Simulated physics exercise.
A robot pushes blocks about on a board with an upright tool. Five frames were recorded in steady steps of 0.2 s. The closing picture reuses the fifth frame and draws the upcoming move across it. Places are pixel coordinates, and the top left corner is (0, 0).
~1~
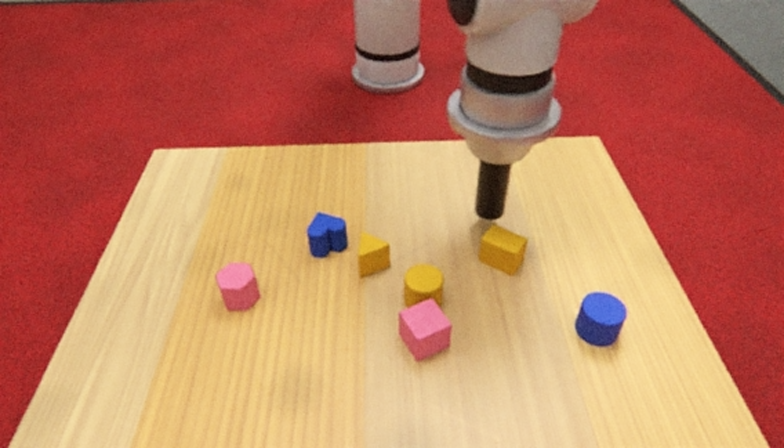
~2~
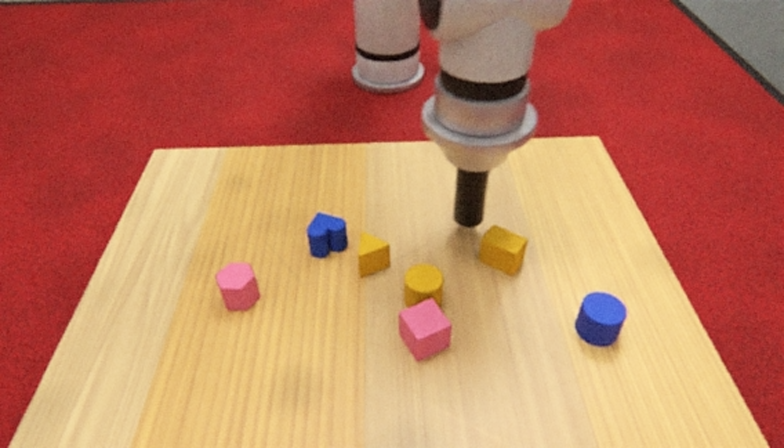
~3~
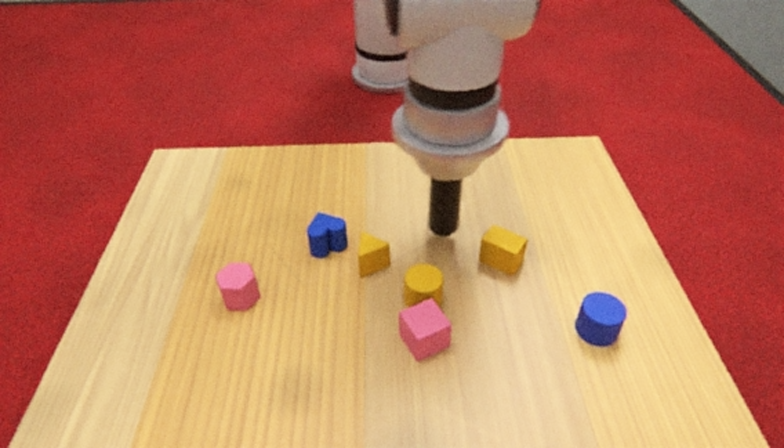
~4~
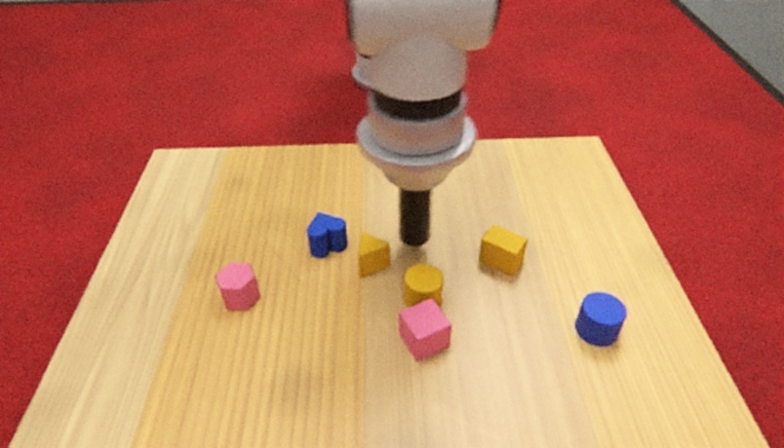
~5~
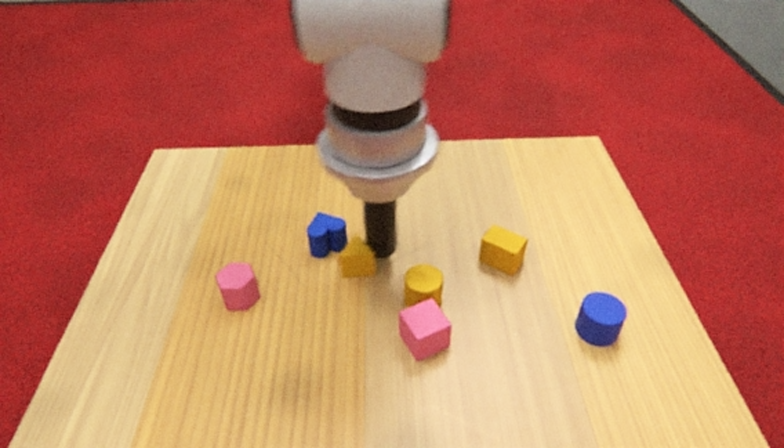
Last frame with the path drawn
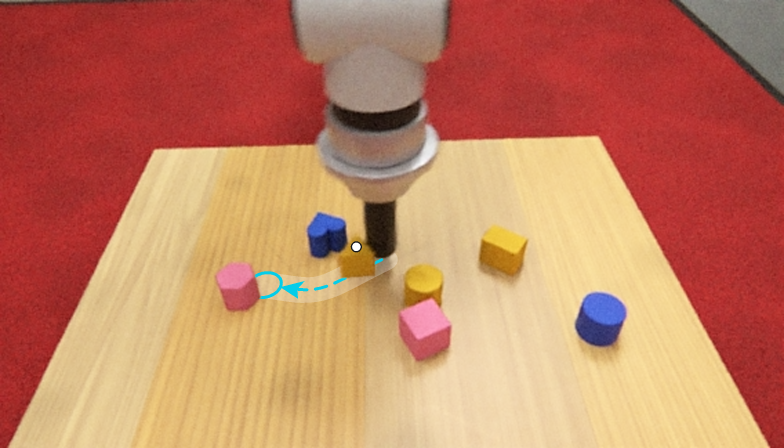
We see colored blocks scattered on a wooden board as a robot arm moves its upright black tool leftward and slightly nearer, passing between the pieces, then nudges the yellow triangular block a little to the left, turning it.
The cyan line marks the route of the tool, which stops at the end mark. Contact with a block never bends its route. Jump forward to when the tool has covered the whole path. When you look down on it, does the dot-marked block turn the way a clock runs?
I'd say no.
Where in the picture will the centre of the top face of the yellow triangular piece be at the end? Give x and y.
The top centre is at (246, 284).
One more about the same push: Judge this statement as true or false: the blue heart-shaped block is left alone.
True
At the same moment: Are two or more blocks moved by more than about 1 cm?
It seems so.
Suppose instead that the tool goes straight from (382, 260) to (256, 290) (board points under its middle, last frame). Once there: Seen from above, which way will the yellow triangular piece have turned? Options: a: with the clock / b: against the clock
b.
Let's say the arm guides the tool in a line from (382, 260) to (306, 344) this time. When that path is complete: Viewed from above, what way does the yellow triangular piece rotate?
Turns clockwise.
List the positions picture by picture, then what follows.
The first frame shows tip of the tool at (489, 211), middles of tops, pink six-sided block at (235, 275), blue heart-shaped block at (325, 223), yellow triangular piece at (370, 243).
The second frame shows tool at (468, 218), nothing pushed.
The third frame shows tool at (443, 226), nothing pushed.
The fourth frame shows tool at (414, 236), nothing pushed.
The fifth frame shows tool at (381, 247), pink six-sided block at (235, 275), blue heart-shaped block at (325, 223), yellow triangular piece at (356, 247).
The line goes from (382, 260) by way of (346, 277) and (306, 290) to (265, 285); the dot is on the yellow triangular piece.
What follows on the original path. One third of the way, tool at (344, 266); yellow triangular piece at (315, 263), turned 20° clockwise.
Two thirds of the way, tool at (303, 277); yellow triangular piece at (274, 277).
At the end, tool at (262, 272); pink six-sided block at (219, 277), turned 25° clockwise; blue heart-shaped block unmoved; yellow triangular piece at (246, 284), turned 30° anticlockwise.
